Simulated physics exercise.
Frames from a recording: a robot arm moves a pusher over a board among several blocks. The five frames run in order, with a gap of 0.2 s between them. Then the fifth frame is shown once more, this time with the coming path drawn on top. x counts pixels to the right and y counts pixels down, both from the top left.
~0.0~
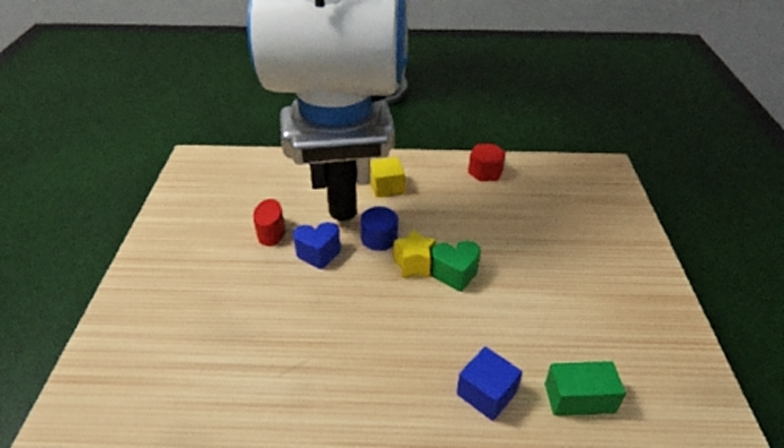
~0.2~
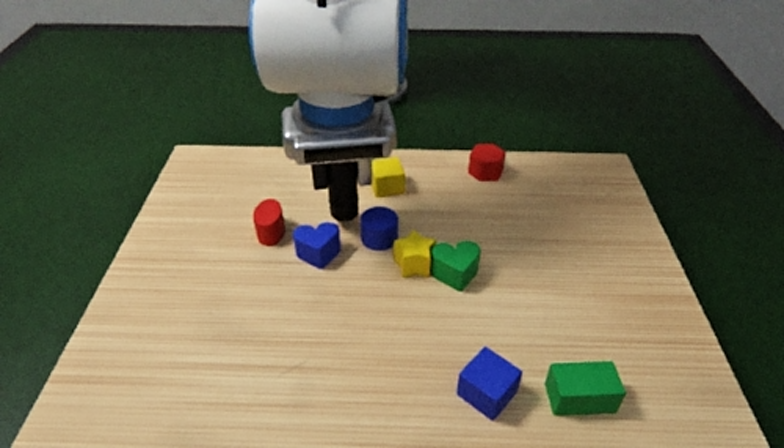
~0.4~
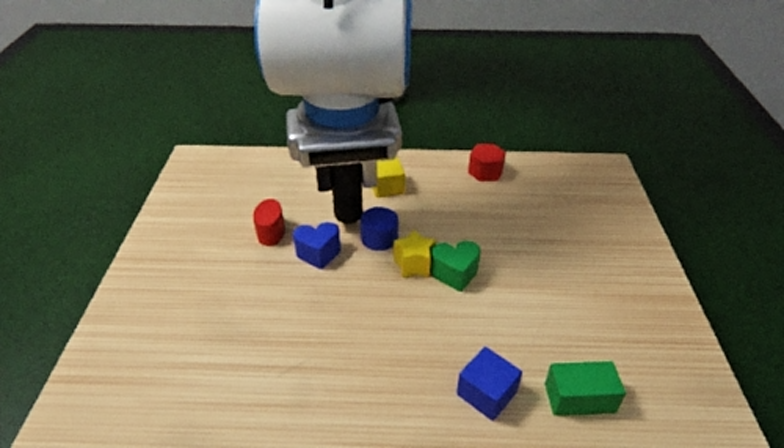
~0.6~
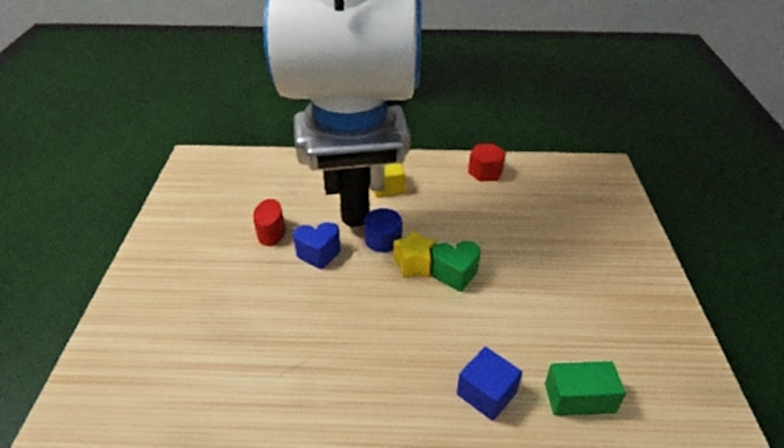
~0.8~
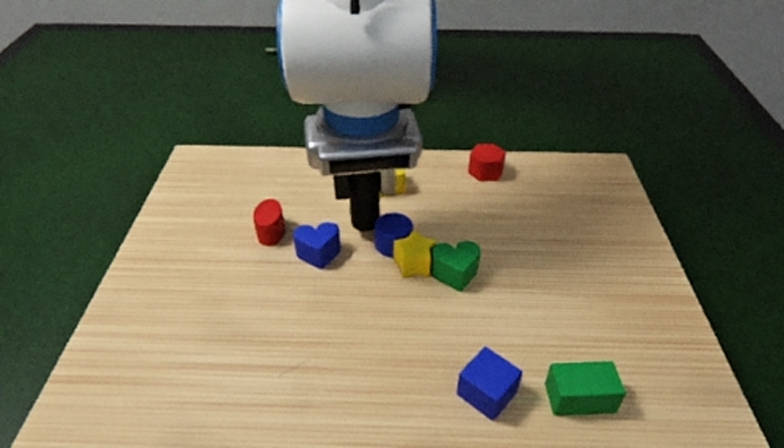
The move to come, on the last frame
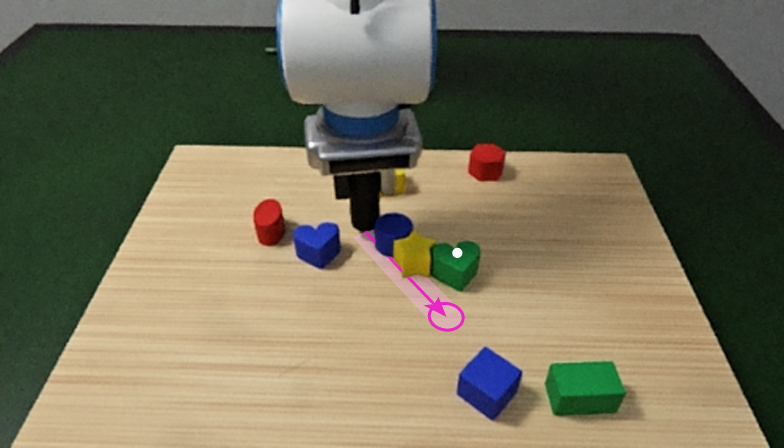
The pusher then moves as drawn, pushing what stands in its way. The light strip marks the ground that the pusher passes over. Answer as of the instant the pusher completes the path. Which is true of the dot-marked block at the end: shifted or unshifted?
The push reaches it.
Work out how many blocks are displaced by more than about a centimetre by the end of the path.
Three or more blocks.
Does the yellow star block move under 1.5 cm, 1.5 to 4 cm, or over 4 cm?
It goes beyond 4 cm.
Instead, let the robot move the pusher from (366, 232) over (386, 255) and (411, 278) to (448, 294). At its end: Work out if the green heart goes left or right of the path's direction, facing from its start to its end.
Its sideways move is to the left.
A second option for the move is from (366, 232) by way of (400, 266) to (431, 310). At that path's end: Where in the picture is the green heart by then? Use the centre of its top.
I'd guess (502, 273).
Drawn move, from (366, 232) directly to (446, 316); the dot is on the green heart.
What follows on the original path. One third of the way, pusher at (390, 249); blue circular block at (425, 246); yellow star block at (447, 268); green heart at (491, 267), turned 35° anticlockwise.
Two thirds of the way, pusher at (417, 277); blue circular block at (453, 258); yellow star block at (469, 284), turned 15° clockwise; green heart at (509, 276), turned 90° anticlockwise.
At the end, pusher at (447, 307); blue heart still; blue circular block at (455, 258); yellow star block at (481, 291); green heart at (515, 276), turned 110° anticlockwise.
